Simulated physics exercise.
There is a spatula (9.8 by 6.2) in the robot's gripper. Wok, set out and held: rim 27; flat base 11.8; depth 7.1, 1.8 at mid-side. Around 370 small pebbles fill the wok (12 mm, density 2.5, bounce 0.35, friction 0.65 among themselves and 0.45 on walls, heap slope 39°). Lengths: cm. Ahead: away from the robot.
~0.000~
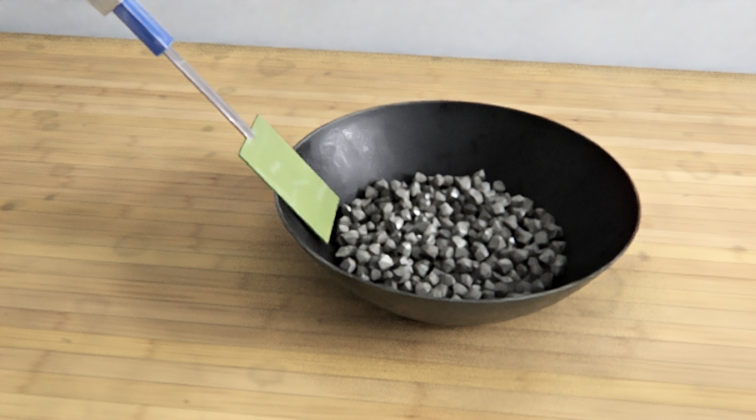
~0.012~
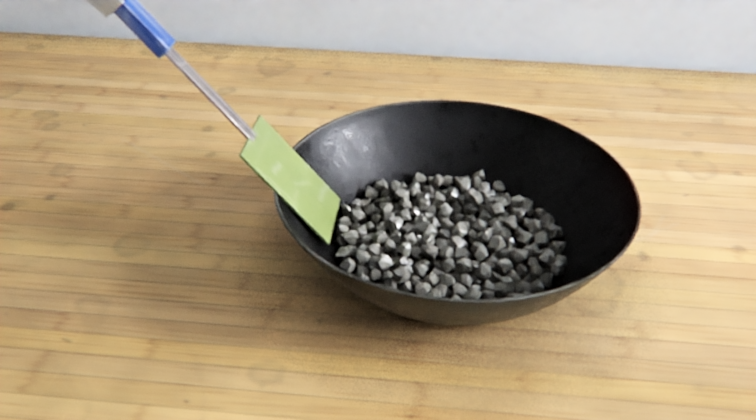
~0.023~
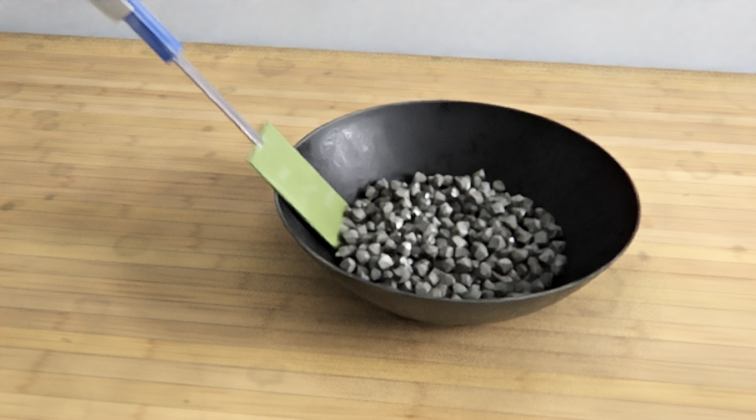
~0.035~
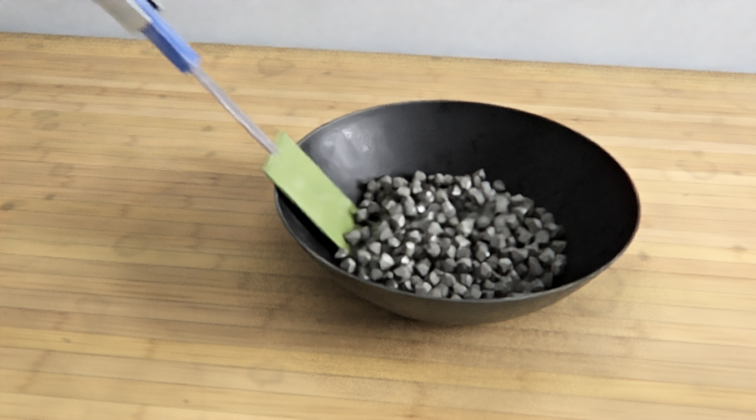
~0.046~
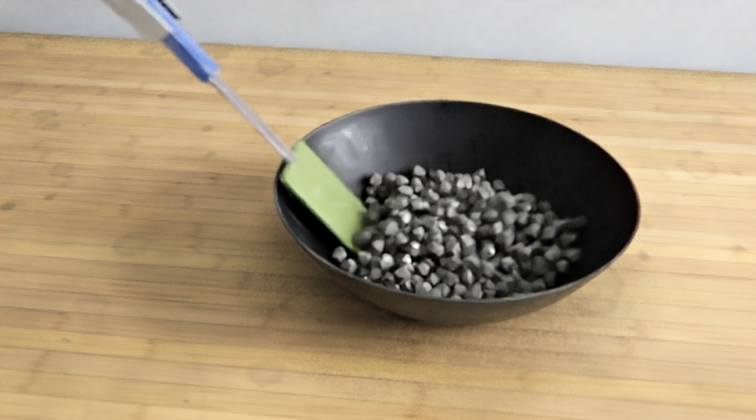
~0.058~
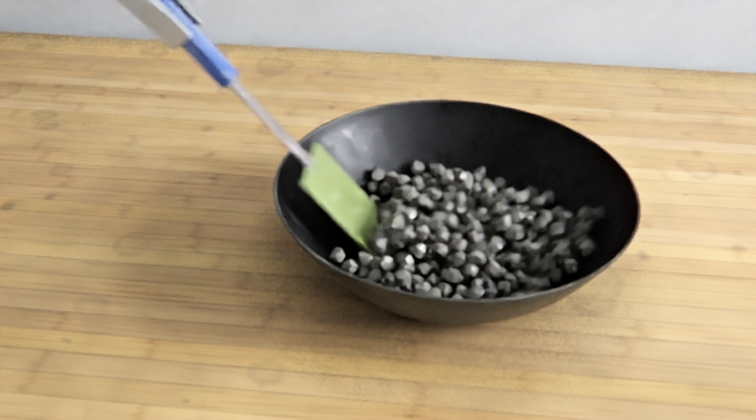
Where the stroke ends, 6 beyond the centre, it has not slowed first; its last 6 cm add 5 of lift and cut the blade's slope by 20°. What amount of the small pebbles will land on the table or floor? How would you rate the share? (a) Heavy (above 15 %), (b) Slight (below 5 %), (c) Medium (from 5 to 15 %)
c.
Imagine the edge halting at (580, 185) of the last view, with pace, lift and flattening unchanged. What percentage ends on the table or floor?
Approximately 30 per cent, I reckon.
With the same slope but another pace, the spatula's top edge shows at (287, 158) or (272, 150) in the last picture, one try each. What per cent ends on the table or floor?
I'd estimate some 0 and 0 in a hundred.
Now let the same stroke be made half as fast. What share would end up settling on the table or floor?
About 0 %.
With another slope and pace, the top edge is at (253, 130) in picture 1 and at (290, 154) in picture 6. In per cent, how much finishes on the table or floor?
0 per cent.
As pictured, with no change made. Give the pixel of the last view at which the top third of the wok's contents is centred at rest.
Close to pixel (562, 224).
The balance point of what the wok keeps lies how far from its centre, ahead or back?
About 4.0 centimetres ahead.
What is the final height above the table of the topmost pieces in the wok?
It reaches around 7.0 cm.
After 0.09 s, sloping 50°, highest piece 8 above the table; 372 in the wok.
After 0.11 s, sloping 44°, highest piece 10 above the table; 368 in the wok, 4 on the blade or in flight.
After 0.33 s, sloping 30°, highest piece 9 above the table; 338 in the wok, 18 on the table or floor, 16 on the blade or in flight.
After 1.38 s, sloping 30°, highest piece 7 above the table; 338 in the wok, 34 on the table or floor.
In the end, 338 in the wok, 34 on the table or floor. That is 9 % on the table or floor.
